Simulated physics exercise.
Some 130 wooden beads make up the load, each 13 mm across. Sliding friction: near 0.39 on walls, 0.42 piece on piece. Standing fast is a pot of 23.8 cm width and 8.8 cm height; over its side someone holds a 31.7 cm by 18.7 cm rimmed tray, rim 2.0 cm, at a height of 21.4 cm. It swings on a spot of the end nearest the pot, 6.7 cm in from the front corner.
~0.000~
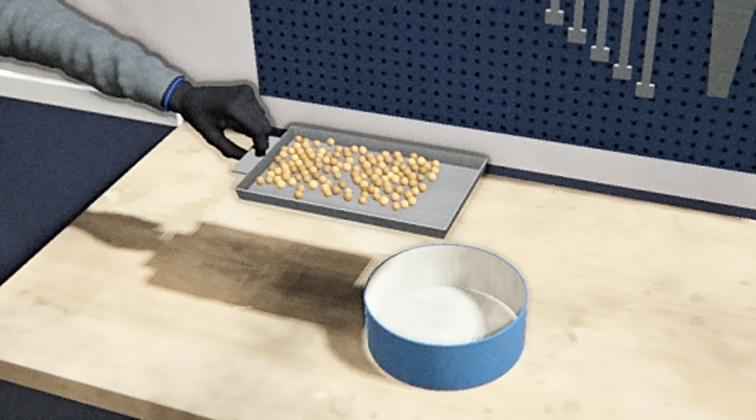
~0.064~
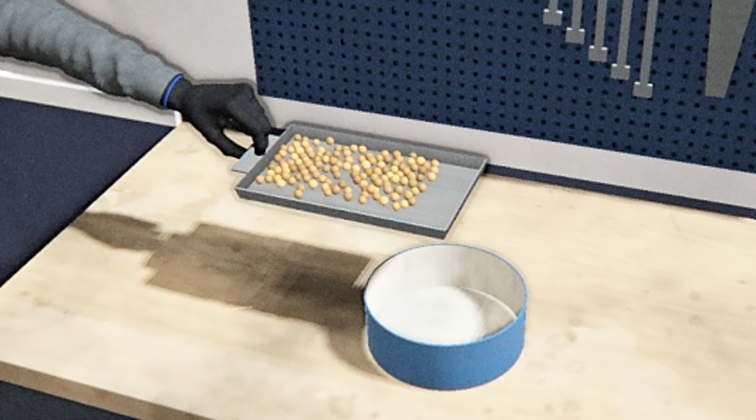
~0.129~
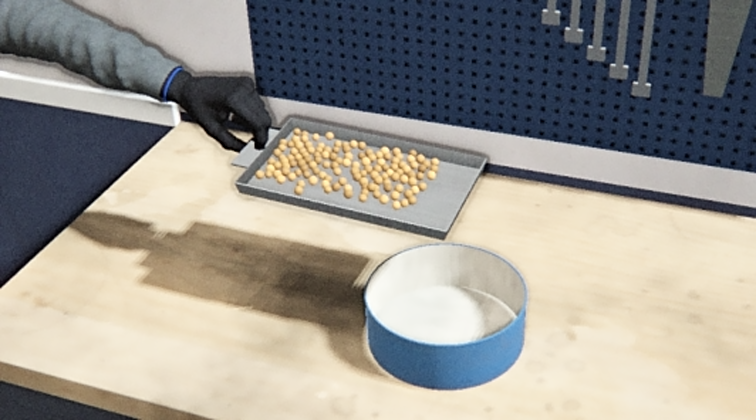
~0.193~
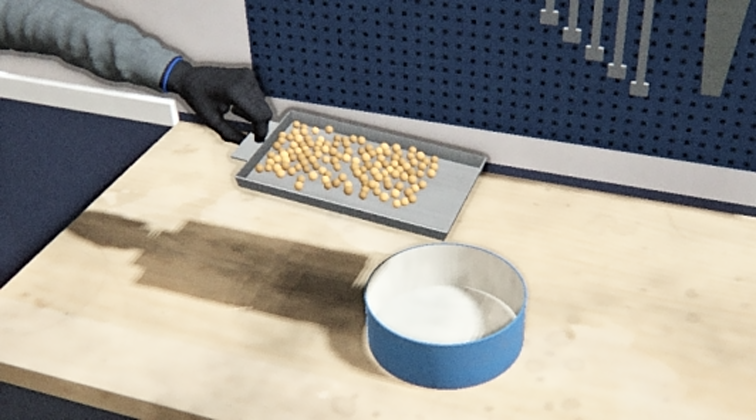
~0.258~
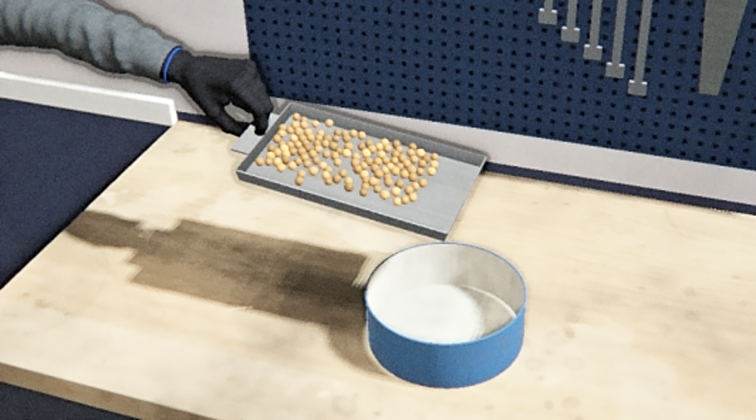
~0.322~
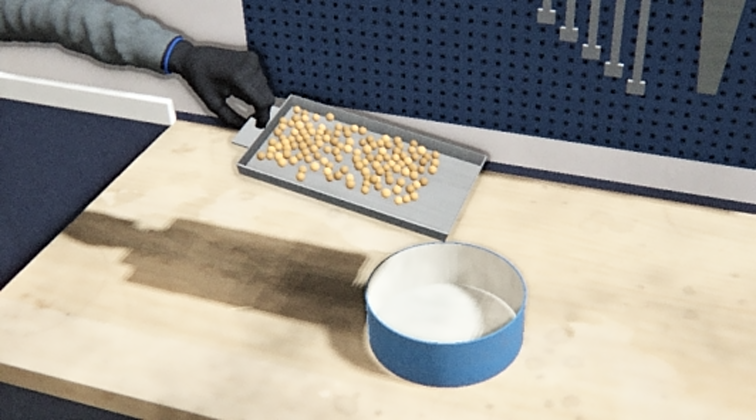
A grey rimmed tray of small tan wooden beads, held at its left end by a black-gloved hand in a grey sleeve, hangs above a pale wooden workbench, seen from slightly above. A blue pot with a white inside stands at right front, before a navy pegboard with hanging metal tools. The hand raises the tray's left end slightly, tilting it gently rightward, while the beads barely shift.
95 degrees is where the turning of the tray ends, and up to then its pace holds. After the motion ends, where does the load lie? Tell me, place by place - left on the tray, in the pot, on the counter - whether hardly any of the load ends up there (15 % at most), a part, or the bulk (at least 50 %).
Tray - hardly any, pot - the bulk, counter - hardly any.
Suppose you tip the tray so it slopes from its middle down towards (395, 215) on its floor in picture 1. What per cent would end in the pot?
100 %.
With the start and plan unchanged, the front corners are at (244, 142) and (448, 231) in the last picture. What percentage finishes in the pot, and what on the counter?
Pot 80 % / counter 20 %.
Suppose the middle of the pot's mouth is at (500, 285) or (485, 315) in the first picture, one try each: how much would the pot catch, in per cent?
95 % and 100 %.
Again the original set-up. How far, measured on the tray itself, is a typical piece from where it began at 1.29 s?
By then it sits near 13 cm from where it began.
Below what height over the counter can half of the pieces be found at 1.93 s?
Some 26 cm above the counter.
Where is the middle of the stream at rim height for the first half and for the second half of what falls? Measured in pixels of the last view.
First near (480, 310), later near (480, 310).
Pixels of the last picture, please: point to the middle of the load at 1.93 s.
Roughly pixel (453, 203).
Then, at 1.29 s, tilt 50 degrees; the tray holds 100 %, the pot 0 %.
After 1.93 s, tilt 76 degrees; the tray holds 90 %, the pot 5 %.
After 2.61 s, tilt 95 degrees; the tray holds 0 %, the pot 95 %.
In the end, at 3.3 s, tray 0 %, pot 100 %, counter 0 %.
